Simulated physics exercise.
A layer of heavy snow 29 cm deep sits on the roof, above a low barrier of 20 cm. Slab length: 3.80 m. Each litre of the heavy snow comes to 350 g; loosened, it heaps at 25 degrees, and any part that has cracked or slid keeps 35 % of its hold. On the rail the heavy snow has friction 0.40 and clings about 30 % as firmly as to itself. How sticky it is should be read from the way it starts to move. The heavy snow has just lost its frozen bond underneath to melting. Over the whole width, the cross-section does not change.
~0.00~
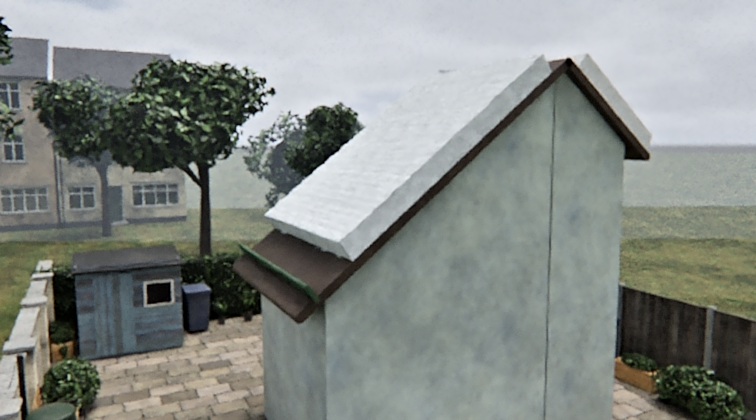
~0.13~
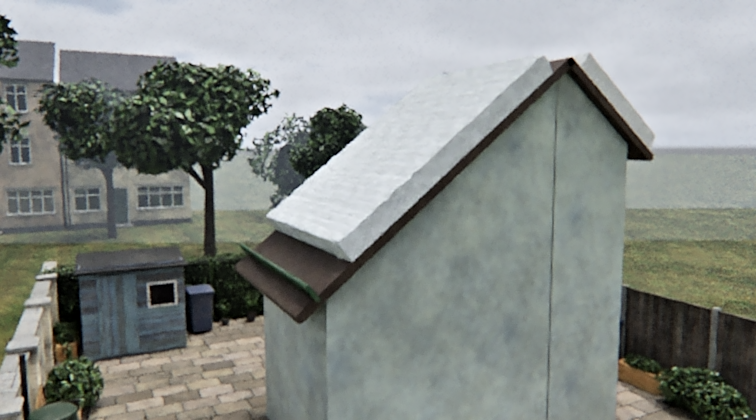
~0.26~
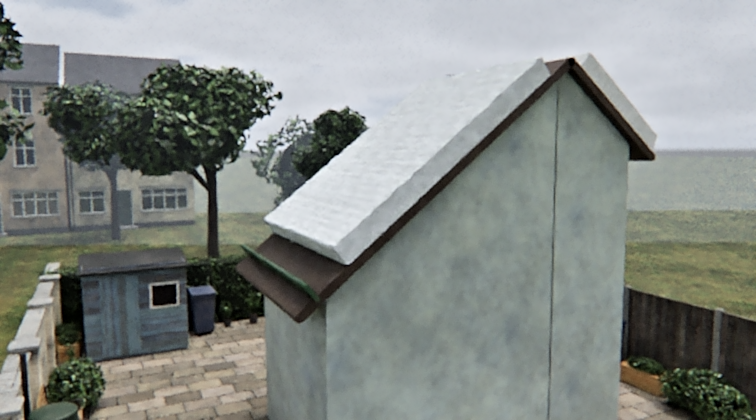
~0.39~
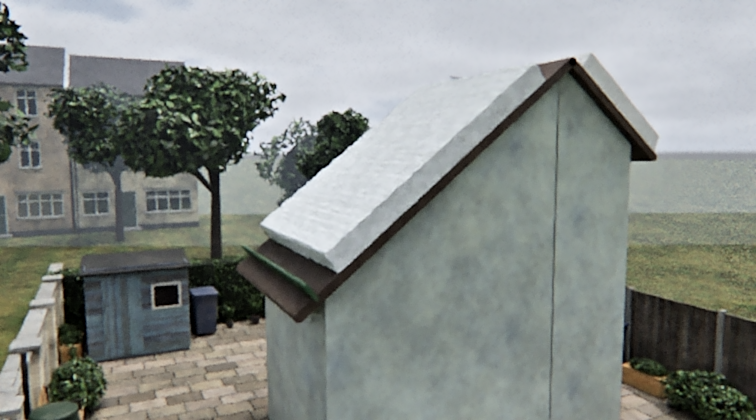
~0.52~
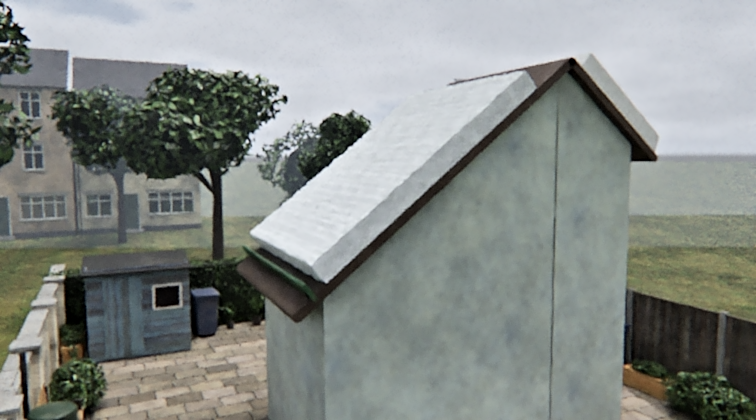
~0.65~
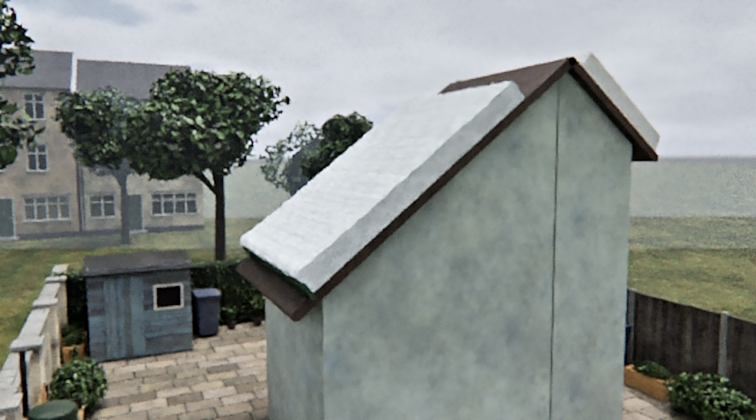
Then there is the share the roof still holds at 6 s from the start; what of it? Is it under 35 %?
No, it is more than 35 %.
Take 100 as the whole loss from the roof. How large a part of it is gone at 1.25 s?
Roughly 40 %.
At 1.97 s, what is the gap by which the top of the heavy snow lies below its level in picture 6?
I'd put it at close to 1.3 m.
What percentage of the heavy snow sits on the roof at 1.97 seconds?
Roughly 55 percent.
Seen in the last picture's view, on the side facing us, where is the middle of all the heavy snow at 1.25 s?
At about (351, 238).
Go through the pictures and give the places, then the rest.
The first frame shows leading edge of the heavy snow at (341, 245).
The second frame shows leading edge of the heavy snow at (340, 246), its middle shifted 2.3 cm.
The third frame shows leading edge of the heavy snow at (335, 250), its middle shifted 9.5 cm.
The fourth frame shows leading edge of the heavy snow at (327, 257), its middle shifted 22 cm.
The fifth frame shows leading edge of the heavy snow at (313, 268), its middle shifted 40 cm.
The sixth frame shows leading edge of the heavy snow at (296, 275), its middle shifted 64 cm, 3 % of it past the rail, in one piece.
After 1.25 s, 78 % of the snow is on the roof.
After 1.97 s, 55 % of the snow is on the roof.
After 2.68 s, 47 % of the snow is on the roof.
After 3.40 s, 46 % of the snow is on the roof.
After 6.00 s, at the end, 46 % of the snow is on the roof.
